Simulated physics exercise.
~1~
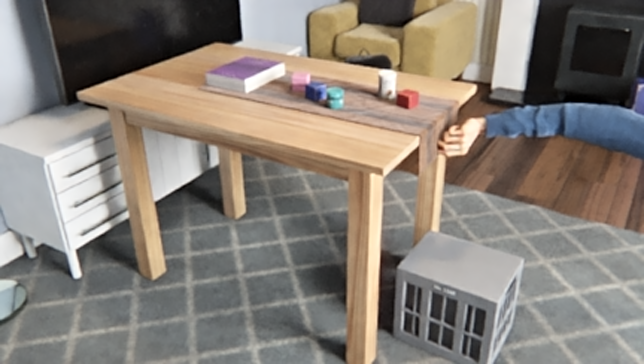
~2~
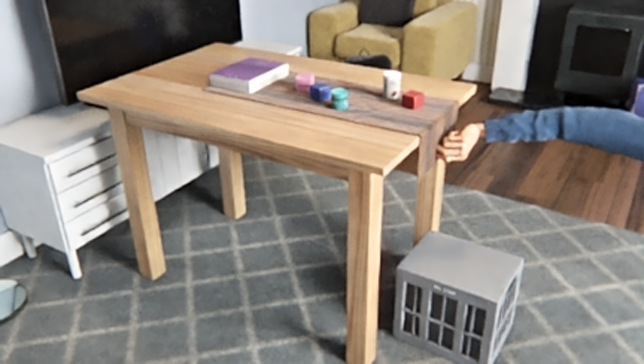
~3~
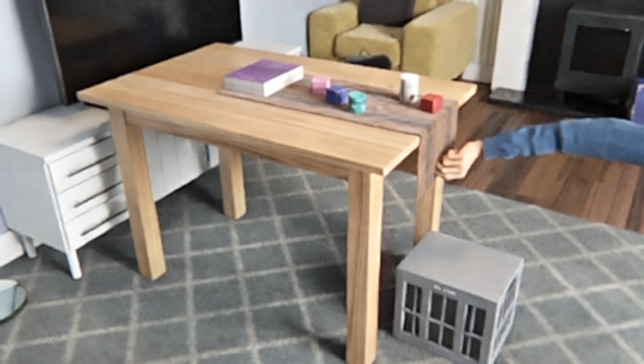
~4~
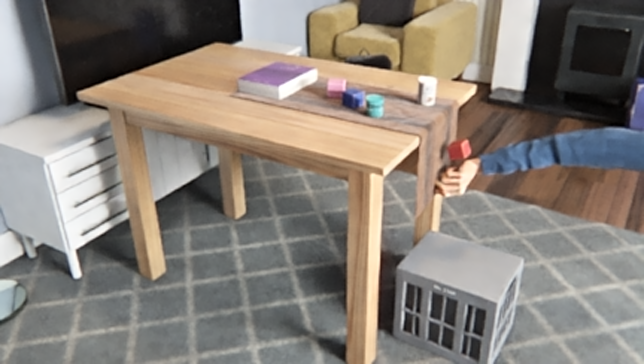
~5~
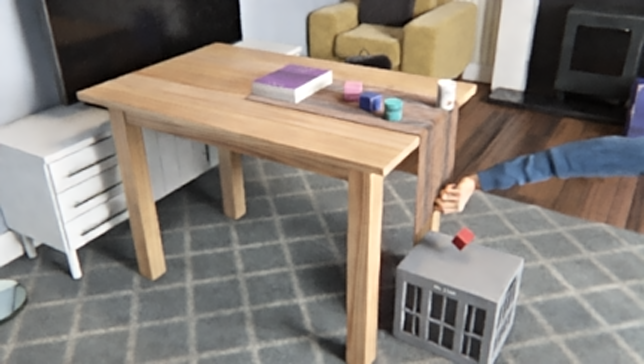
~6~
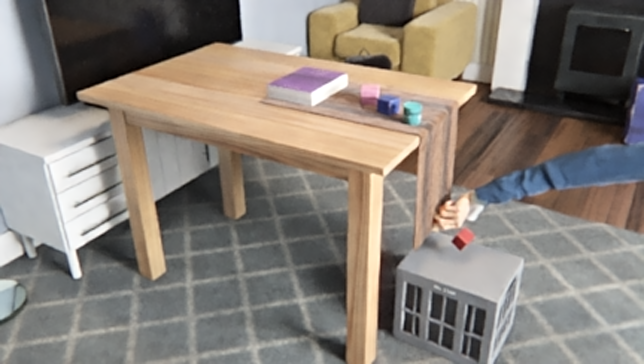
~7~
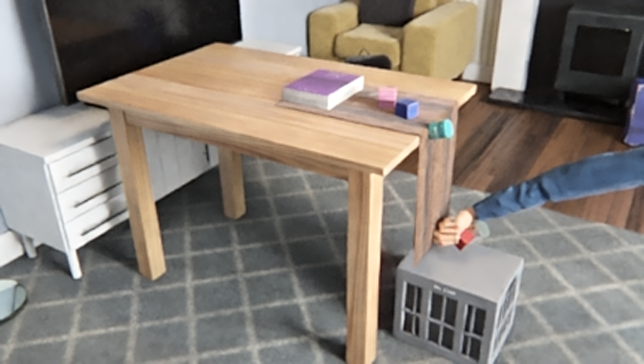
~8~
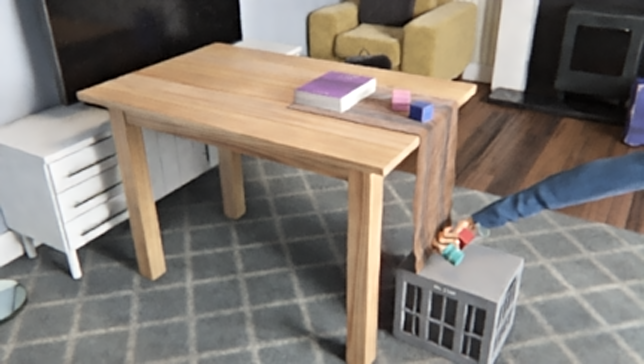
To begin with, a purple book, small coloured items and a white can sit on a brown cloth across a wooden table, while a hand at the right holds its hanging end. The hand slowly draws the cloth downward, carrying the items toward the right edge. The red cube tips off first and drops to the grey crate below. The white can goes over next, followed by the turquoise pot. Finally, the hand holds the hem down at the crate, with the book, pink cube and blue cube still on the table.
